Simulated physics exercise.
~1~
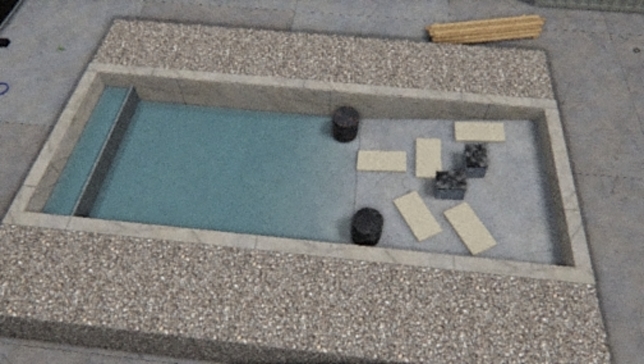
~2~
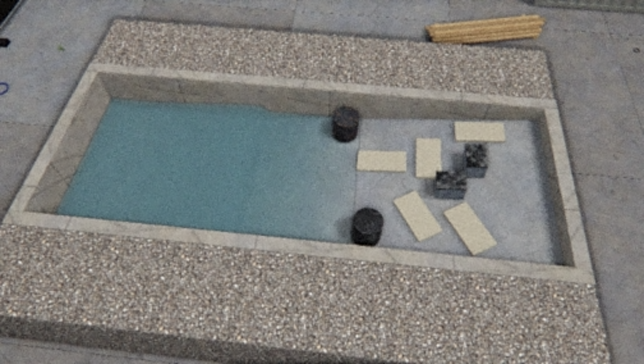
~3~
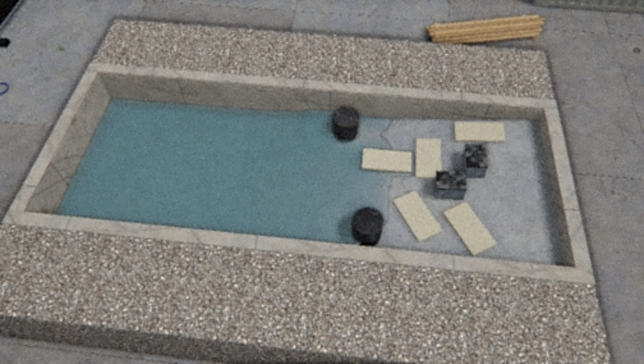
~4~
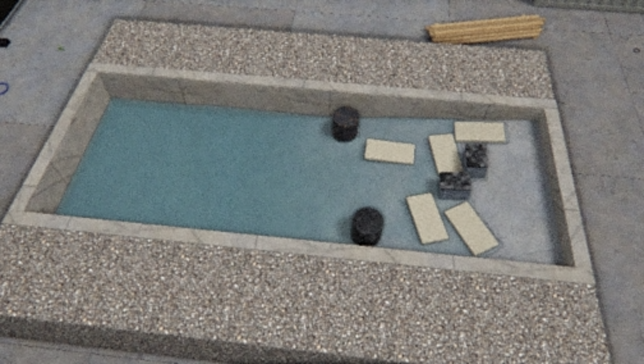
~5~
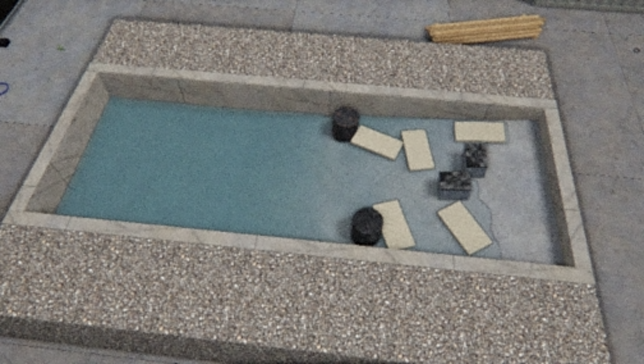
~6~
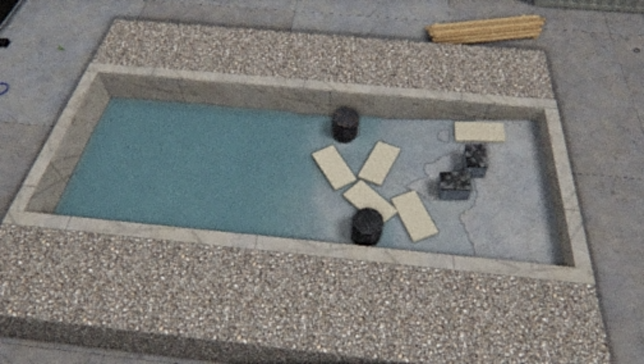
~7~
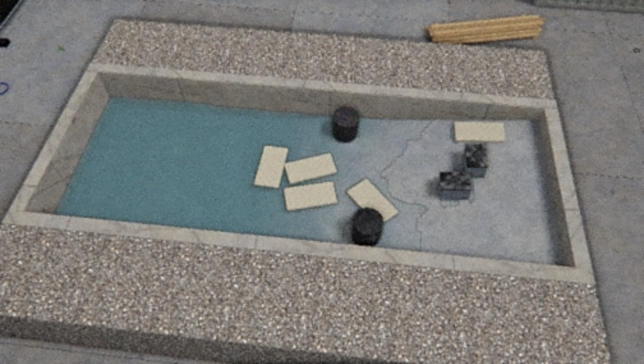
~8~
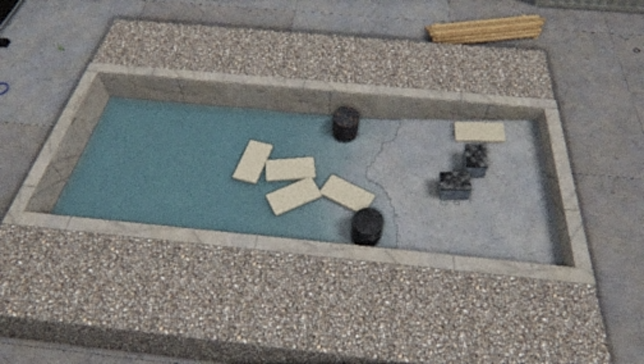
The clip opens on a shallow, stone-edged basin with blue-green water on the left, a board penning some off at the far end, and pale slabs and dark blocks lying on the dry slope at right. The board is gone next, and the water spreads right, past two dark cylinders and in among the slabs. A few slabs shift slightly and turn, then four drift left as the water draws back, leaving a wet outline on the slope. They finish loosely grouped, three out in the water and one between the cylinders, while one slab and the dark blocks remain at right.
